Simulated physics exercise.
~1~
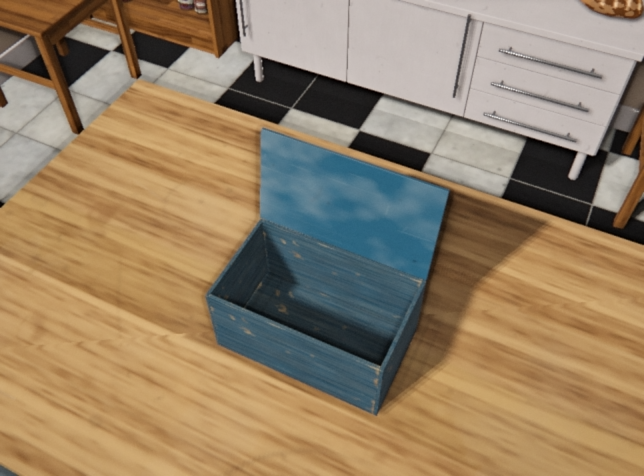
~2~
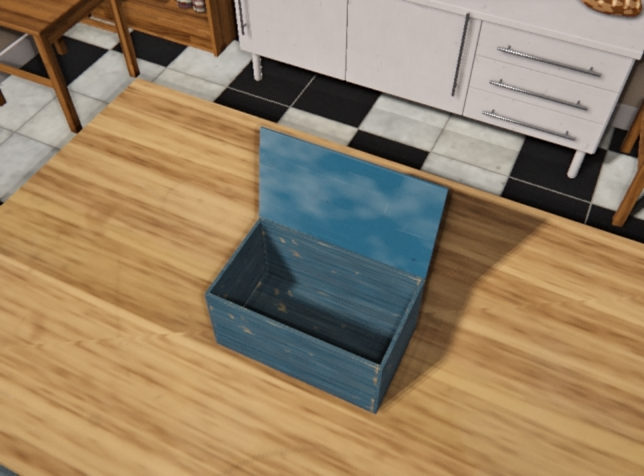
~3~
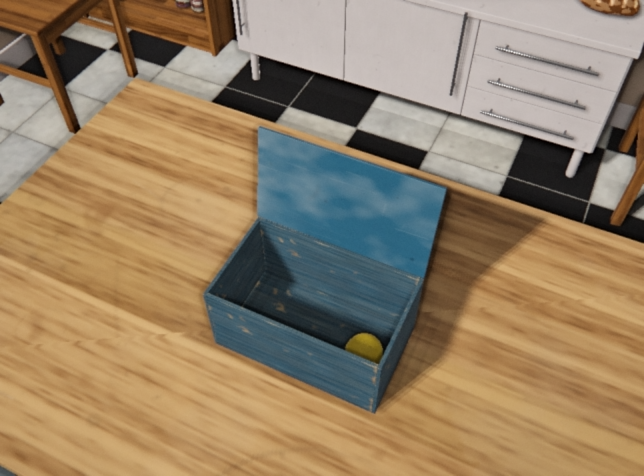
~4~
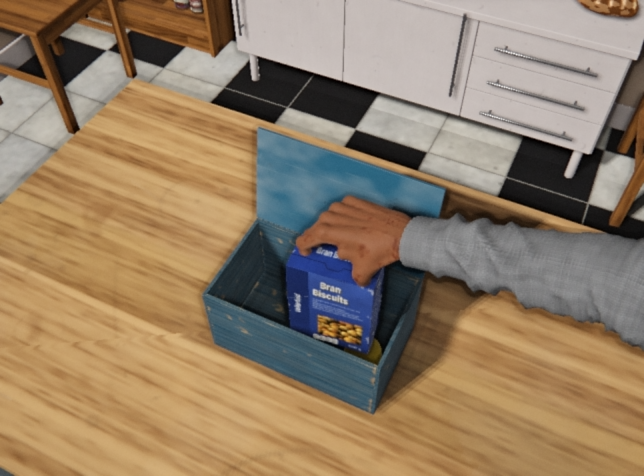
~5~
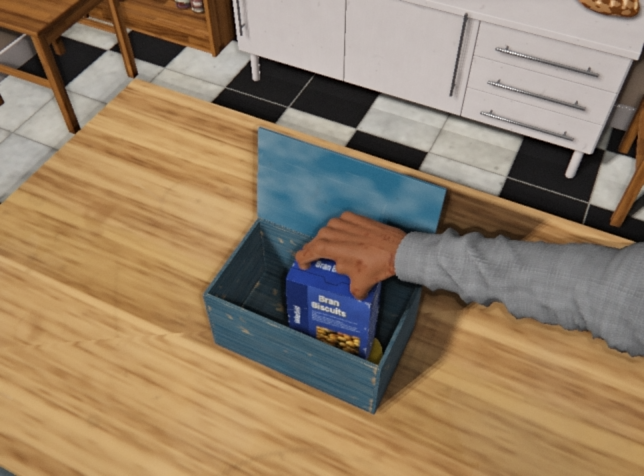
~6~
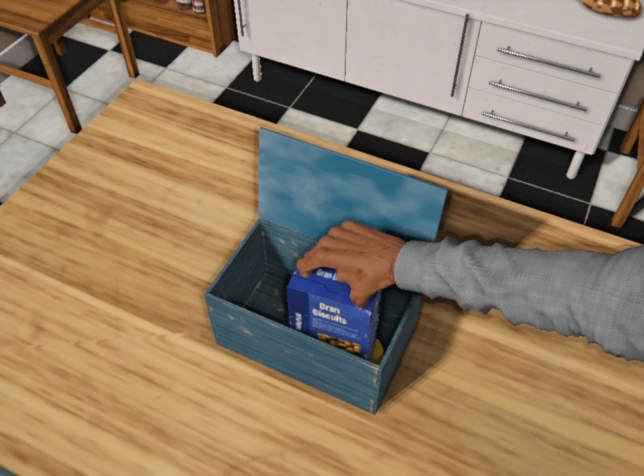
A blue packet of bran biscuits, gripped from above by a hand in a grey sleeve reaching in from the right, lowers slightly inside the box, after a yellow object appears in its right corner. The open blue box, lid raised behind it, sits on a light wooden table. The nearly still view looks down across a kitchen with white cabinets and a black-and-white checked floor.
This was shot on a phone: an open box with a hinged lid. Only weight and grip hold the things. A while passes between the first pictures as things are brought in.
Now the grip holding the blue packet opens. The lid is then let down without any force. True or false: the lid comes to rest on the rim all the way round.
True.
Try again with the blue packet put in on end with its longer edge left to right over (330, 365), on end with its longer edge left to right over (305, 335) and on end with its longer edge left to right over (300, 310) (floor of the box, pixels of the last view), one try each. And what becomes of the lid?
So, one: It drops fully; two: It remains raised; three: It remains raised.
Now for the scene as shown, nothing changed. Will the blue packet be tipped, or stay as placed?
Looking at the last picture, it sits at an angle.
Then, 0.90 s after the last picture, lid starting down; blue packet on its side near (291, 300); yellow lemon rolled a little.
Then, 1.80 s after the last picture, lid 48° above the rim; blue packet on its side near (292, 298); yellow lemon rolled about its own width.
At rest, lid shut; tipped over in the box, blue packet; yellow lemon in place. Seen from the same camera at the end, blue packet near (292, 298).
